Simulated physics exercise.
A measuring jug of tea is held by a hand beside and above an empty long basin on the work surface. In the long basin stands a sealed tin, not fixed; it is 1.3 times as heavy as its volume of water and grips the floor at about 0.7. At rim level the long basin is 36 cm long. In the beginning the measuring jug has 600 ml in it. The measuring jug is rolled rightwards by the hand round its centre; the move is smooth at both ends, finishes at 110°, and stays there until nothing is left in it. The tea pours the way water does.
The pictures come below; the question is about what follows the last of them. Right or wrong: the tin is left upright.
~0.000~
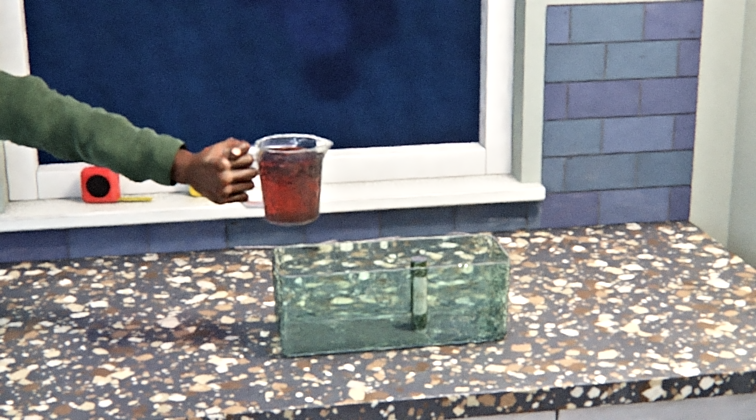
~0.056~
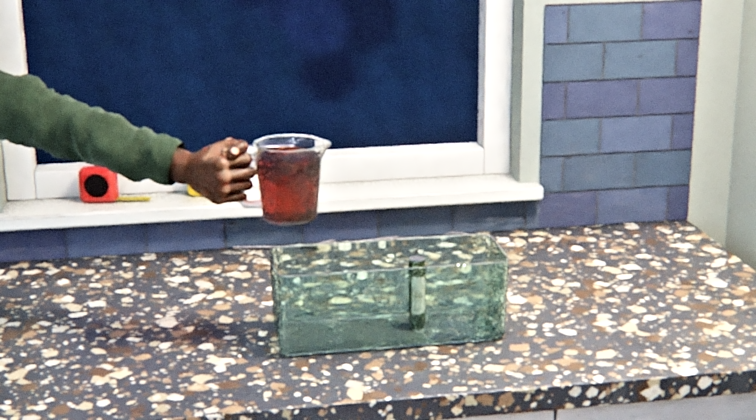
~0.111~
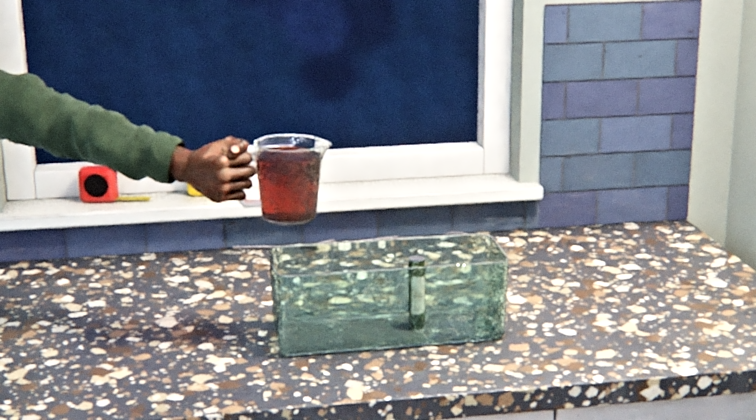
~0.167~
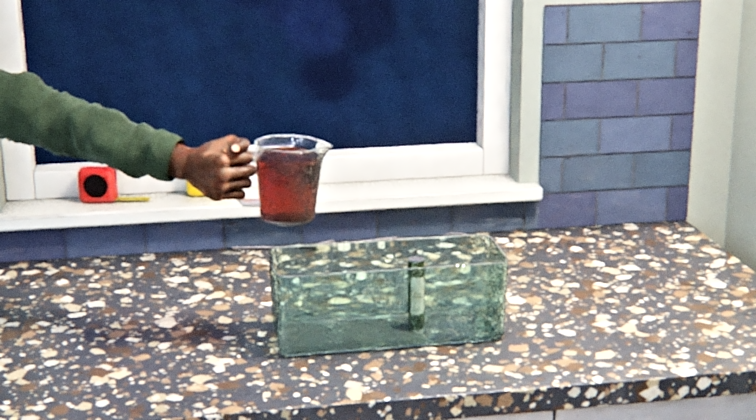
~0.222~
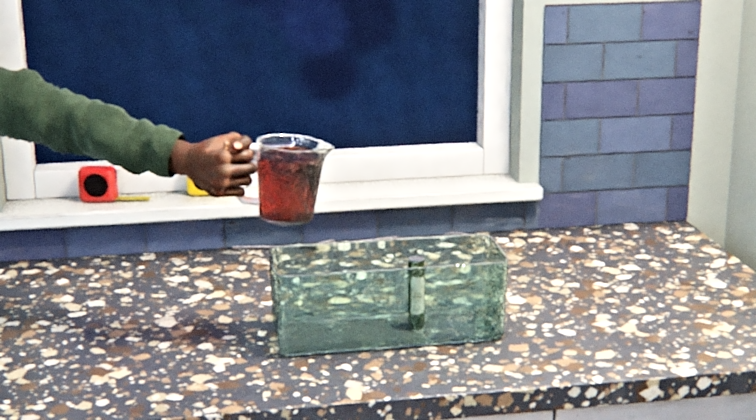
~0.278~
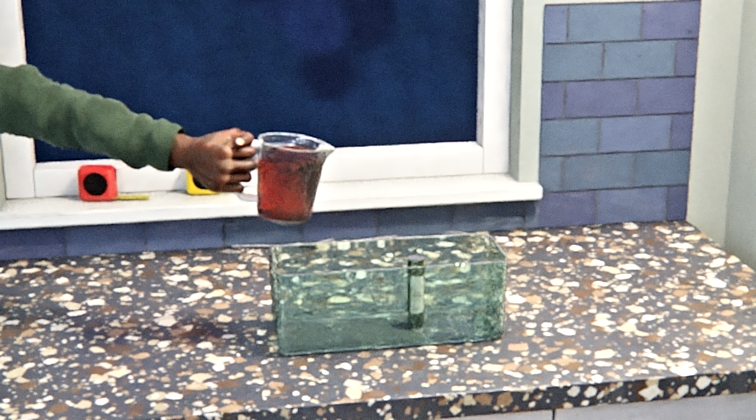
Right.
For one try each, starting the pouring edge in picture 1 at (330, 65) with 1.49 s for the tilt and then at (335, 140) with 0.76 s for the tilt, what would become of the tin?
The tin overturns the first time and stays vertical the second time.
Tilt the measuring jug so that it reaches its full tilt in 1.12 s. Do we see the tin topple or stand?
The tin stays up.
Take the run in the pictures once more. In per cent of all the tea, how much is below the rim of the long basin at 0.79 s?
About 6%.
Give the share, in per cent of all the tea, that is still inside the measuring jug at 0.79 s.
Some 80 % of it is still there.
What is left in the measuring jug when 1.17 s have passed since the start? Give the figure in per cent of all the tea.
22 in a hundred, give or take.
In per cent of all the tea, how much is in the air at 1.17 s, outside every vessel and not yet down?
About 16 % of the total.
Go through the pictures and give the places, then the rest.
In the first picture, it leans 0°; its right rim is at (333, 142); the tea meets the walls at (258, 156) and (323, 153); the long basin's rim runs from (274, 263) to (501, 248); the tin's top is at (419, 262).
In the second picture, it leans 0°; its right rim is at (331, 142); the tea meets the walls at (257, 155) and (321, 152).
In the third picture, it leans 2°; its right rim is at (332, 143); the tea meets the walls at (257, 155) and (321, 153).
In the fourth picture, it leans 3°; its right rim is at (332, 145); the tea meets the walls at (257, 155) and (321, 153).
In the fifth picture, it leans 6°; its right rim is at (334, 146); the tea meets the walls at (259, 155) and (323, 153).
In the sixth picture, it leans 9°; its right rim is at (336, 148); the tea meets the walls at (260, 154) and (325, 152).
Then, 0.79 s in, the tilt is 60° and 80 per cent is still to pour; the tin stands where it began.
Then, 1.17 s in, the tilt is 98° and 23 per cent is still to pour; the tin stands where it began.
Then, 1.56 s in, the tilt is 110° and 0 per cent is still to pour; the tin stands where it began.
Then, 1.99 s in, the tilt is 110° and 0 per cent is still to pour; the tin stands where it began.
Finally, the tin stands where it began.
